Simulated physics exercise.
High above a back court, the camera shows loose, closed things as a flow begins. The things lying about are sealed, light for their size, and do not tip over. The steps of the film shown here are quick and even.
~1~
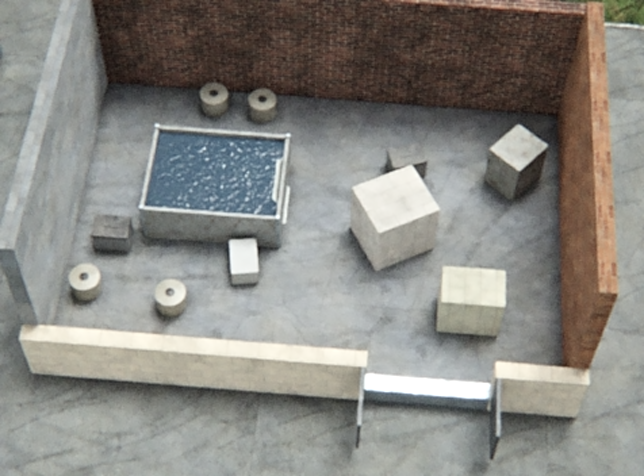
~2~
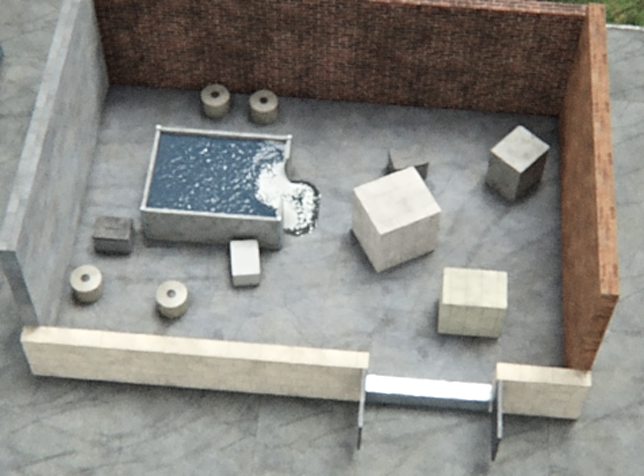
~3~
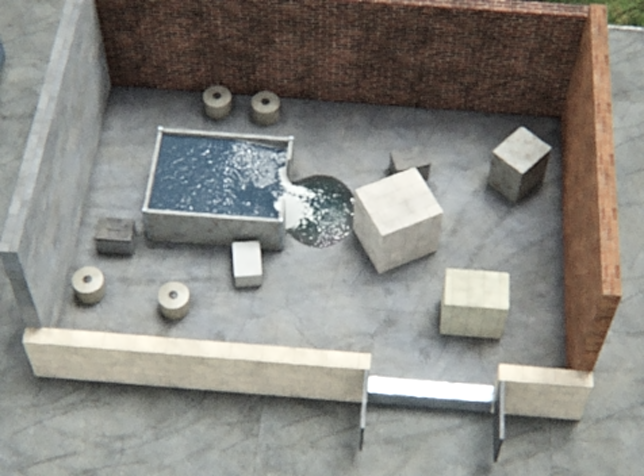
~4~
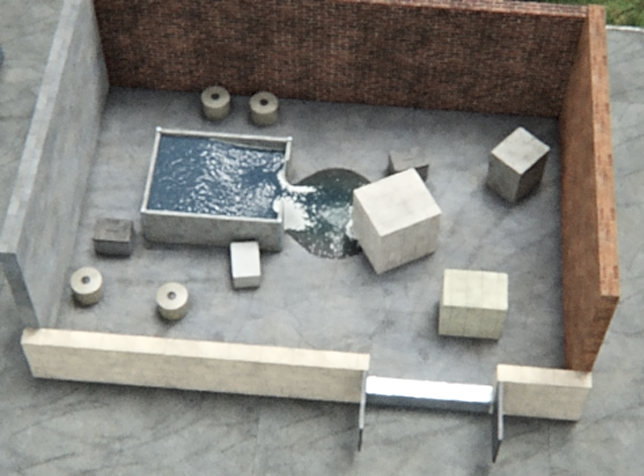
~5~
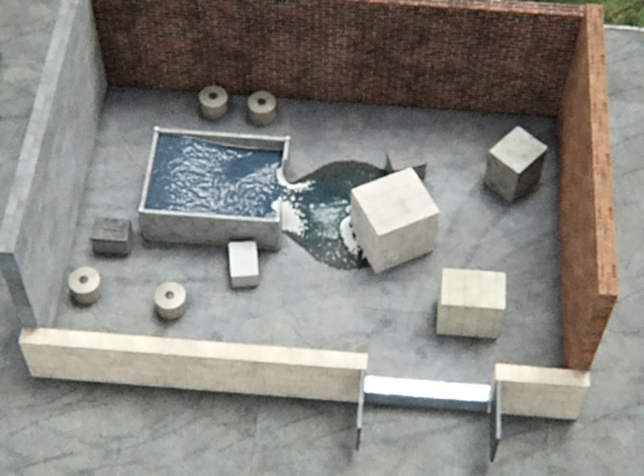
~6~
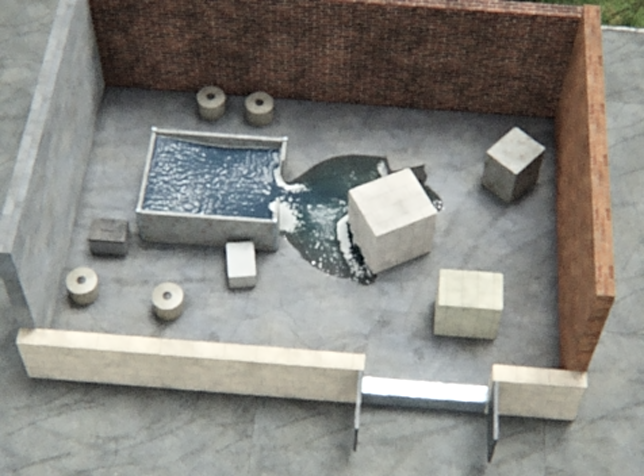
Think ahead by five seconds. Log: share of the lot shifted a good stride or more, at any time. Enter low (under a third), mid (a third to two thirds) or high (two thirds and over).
Low.
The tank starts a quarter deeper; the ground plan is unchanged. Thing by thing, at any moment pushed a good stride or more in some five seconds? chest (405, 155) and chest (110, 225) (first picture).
So the first made it that far, and the second came up short.
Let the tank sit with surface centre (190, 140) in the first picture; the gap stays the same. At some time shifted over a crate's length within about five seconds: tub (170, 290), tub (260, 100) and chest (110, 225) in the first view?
In turn: Under that mark, under that mark, under that mark.
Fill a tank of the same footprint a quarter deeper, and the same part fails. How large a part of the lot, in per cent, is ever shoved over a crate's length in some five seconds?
Share moved: Approx. 10 percent.
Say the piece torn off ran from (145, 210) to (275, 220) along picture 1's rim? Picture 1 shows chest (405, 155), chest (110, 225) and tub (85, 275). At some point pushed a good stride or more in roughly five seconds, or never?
Fell short, went past that, went past that.
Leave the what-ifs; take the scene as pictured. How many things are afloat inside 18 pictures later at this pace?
Count: 1.
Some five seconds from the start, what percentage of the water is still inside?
About 90 percent.
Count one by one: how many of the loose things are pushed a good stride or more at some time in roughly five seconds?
I make it 1 in total.
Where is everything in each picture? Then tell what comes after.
In the first frame, a chest at (407, 155) rests on the ground; a tub at (84, 277) rests on the ground; 0 of 7 have shifted.
In the second frame, a chest at (409, 156) rests on the ground; a tub at (86, 278) rests on the ground; 0 of 7 have shifted.
In the third frame, a chest at (410, 157), on the bottom; a tub at (88, 279) rests on the ground; 0 of 7 have shifted.
In the fourth frame, a chest at (409, 158) rests on the ground; a tub at (86, 280), on the bottom; 0 of 7 have shifted.
In the fifth frame, a chest at (407, 157), on the bottom; a tub at (84, 280), on the bottom; 0 of 7 have shifted.
In the sixth frame, a chest at (405, 158) rests on the ground; a tub at (82, 280), on the bottom; 0 of 7 have shifted.
A moment on, 0 of 7 are well off their spots; 0 afloat.
Next, 1 of 7 are well off their spots; 1 afloat.
Later, 1 of 7 are well off their spots; 1 afloat.
In the end, 1 of 7 are well off their spots, and 1 have been at some point; 1 afloat.
